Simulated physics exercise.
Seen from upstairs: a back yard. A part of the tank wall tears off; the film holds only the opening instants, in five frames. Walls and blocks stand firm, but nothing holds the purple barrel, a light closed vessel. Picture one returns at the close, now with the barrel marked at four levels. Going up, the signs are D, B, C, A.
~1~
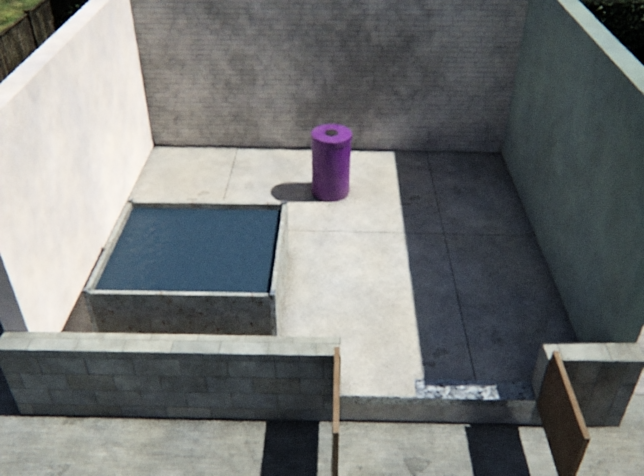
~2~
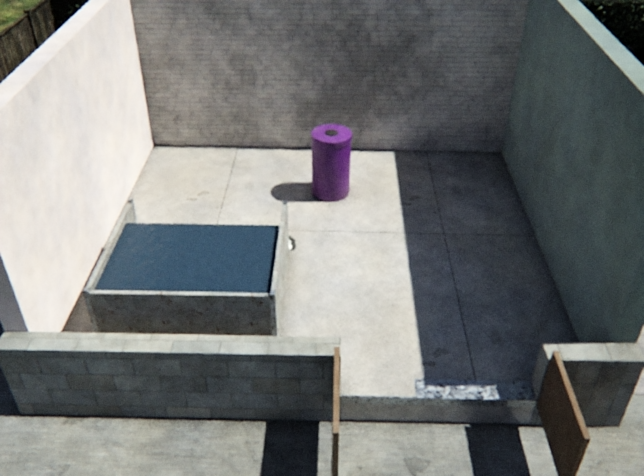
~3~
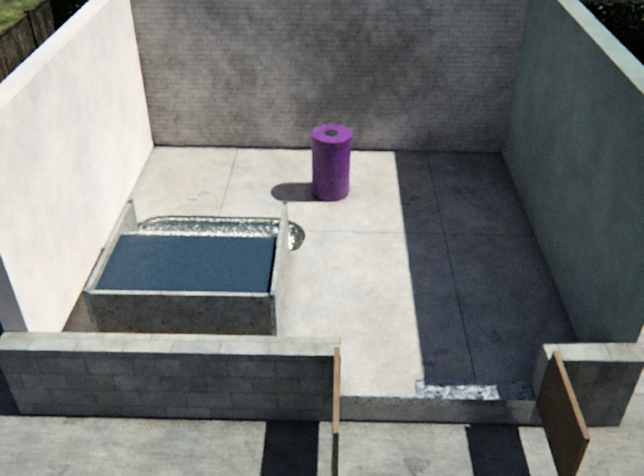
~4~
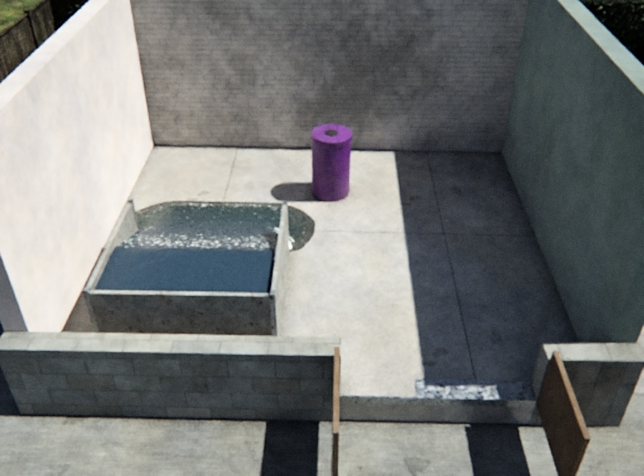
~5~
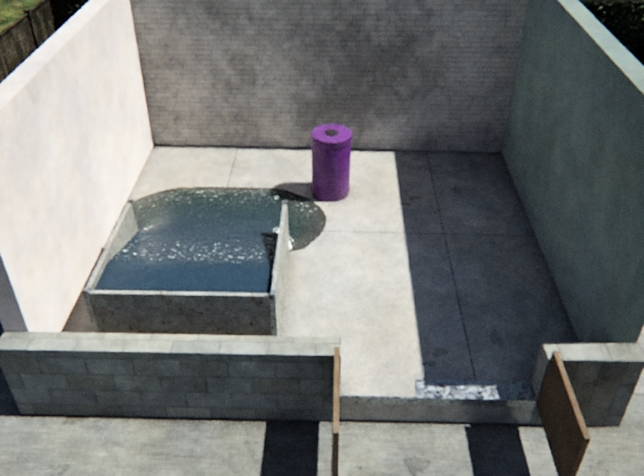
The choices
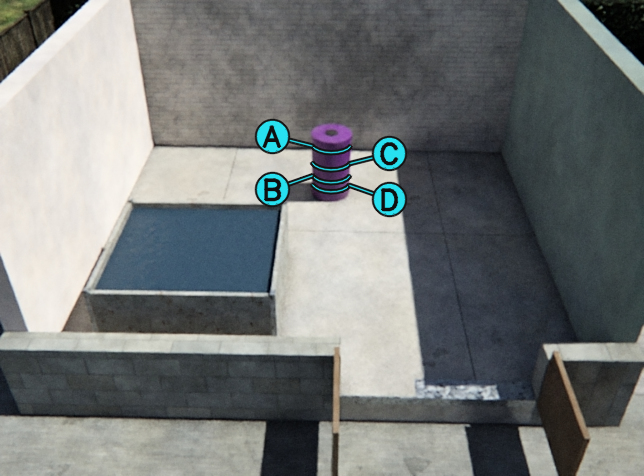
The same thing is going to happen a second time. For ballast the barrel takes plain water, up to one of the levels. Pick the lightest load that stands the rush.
Go for B.
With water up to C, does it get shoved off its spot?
No, not at all.
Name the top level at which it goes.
Here it is level D.
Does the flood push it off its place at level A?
No, that is safe.
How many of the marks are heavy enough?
Three of them.
In cyan, A at (331, 152); B at (330, 182); C at (330, 169); D at (330, 191); from the bottom up D, B, C, A.
For level A, it does not move.
For level B, it does not move.
For level C, it does not move.
For level D, it is pushed about its own width away.
